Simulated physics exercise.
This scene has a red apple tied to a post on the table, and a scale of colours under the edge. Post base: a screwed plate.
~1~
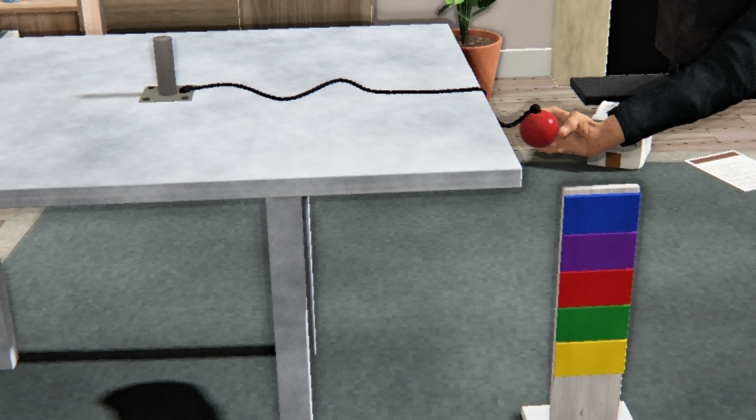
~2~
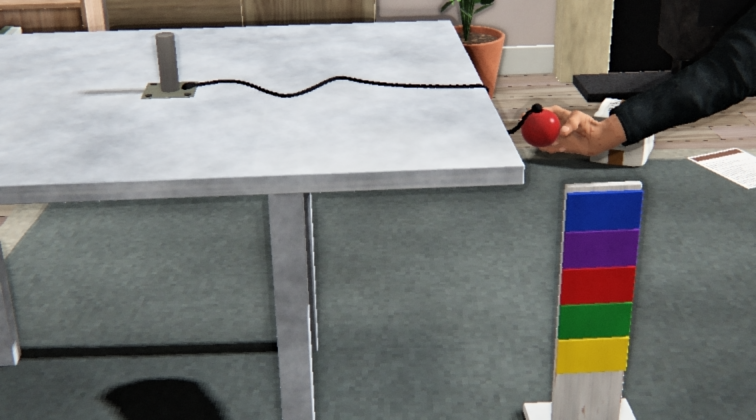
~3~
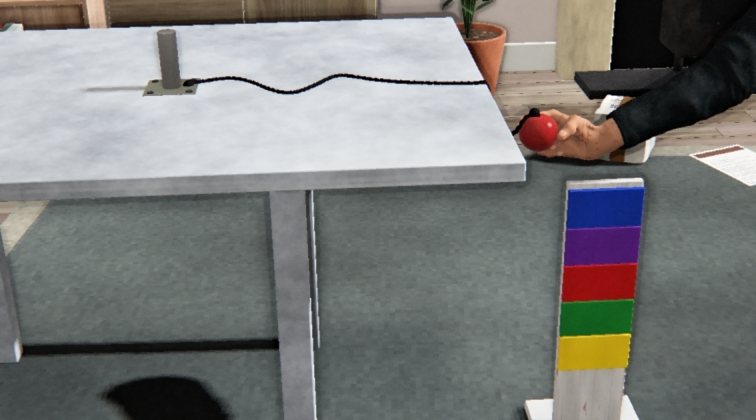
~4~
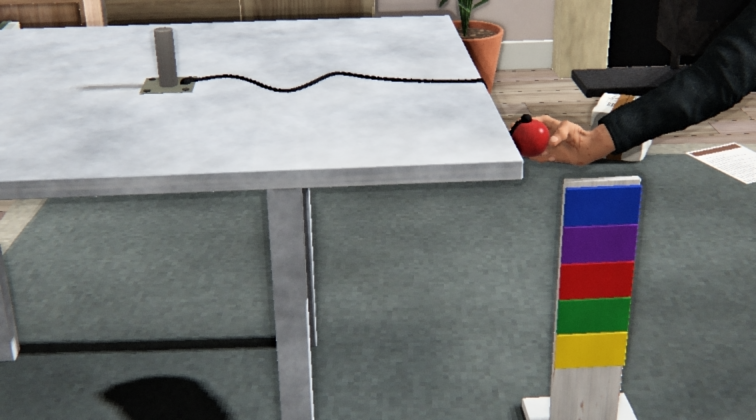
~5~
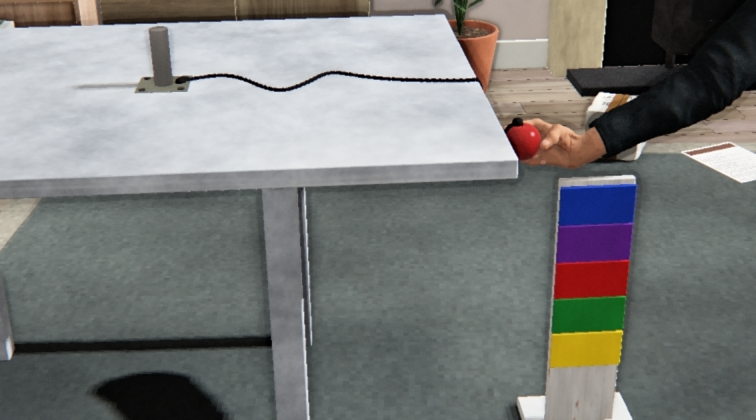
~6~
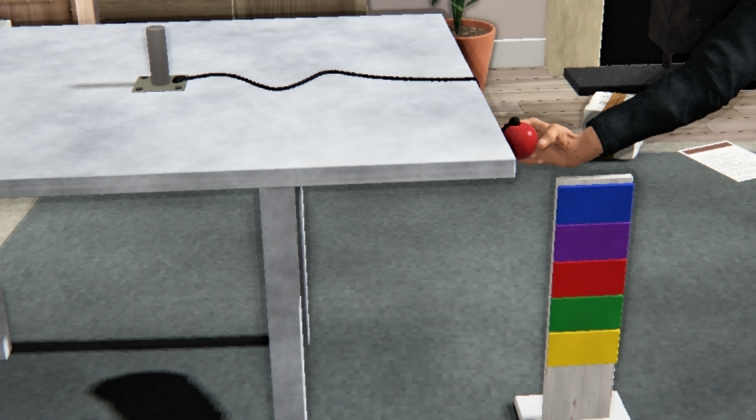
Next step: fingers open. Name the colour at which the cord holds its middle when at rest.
Purple.
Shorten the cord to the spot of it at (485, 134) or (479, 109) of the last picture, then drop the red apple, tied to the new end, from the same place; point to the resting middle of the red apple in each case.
Estimated pixels: (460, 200) then (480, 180).
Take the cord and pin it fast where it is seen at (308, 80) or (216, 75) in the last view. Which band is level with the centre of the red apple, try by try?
Results, in sequence: Blue / purple.
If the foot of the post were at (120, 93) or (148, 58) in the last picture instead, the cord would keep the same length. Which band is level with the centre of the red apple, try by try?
First try: Blue; second try: Blue.
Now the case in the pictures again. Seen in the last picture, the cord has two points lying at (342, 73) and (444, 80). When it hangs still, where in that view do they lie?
You'll find the first mark at (395, 78) and the second mark at (476, 107).
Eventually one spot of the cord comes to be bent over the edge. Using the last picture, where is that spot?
Close to (415, 80).
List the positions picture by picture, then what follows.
Red apple (539, 129); blue (602, 215); purple (599, 253); red (596, 289); green (593, 325); yellow (591, 359), in the first frame.
Red apple (541, 128); cord through (222, 82) (282, 96) (336, 79) (414, 86) (486, 98), in the second frame.
Red apple (538, 133), in the third frame.
Red apple (530, 138); cord through (221, 77) (281, 91) (336, 74) (415, 81) (484, 95), in the fourth frame.
Red apple (522, 142), in the fifth frame.
Red apple (518, 141); cord through (213, 75) (273, 89) (328, 72) (408, 79) (477, 94), in the sixth frame.
Soon after, apple near (434, 230); level with purple.
After that, apple near (489, 244); level with purple.
In the end, apple near (478, 245); level with purple. The purple one.
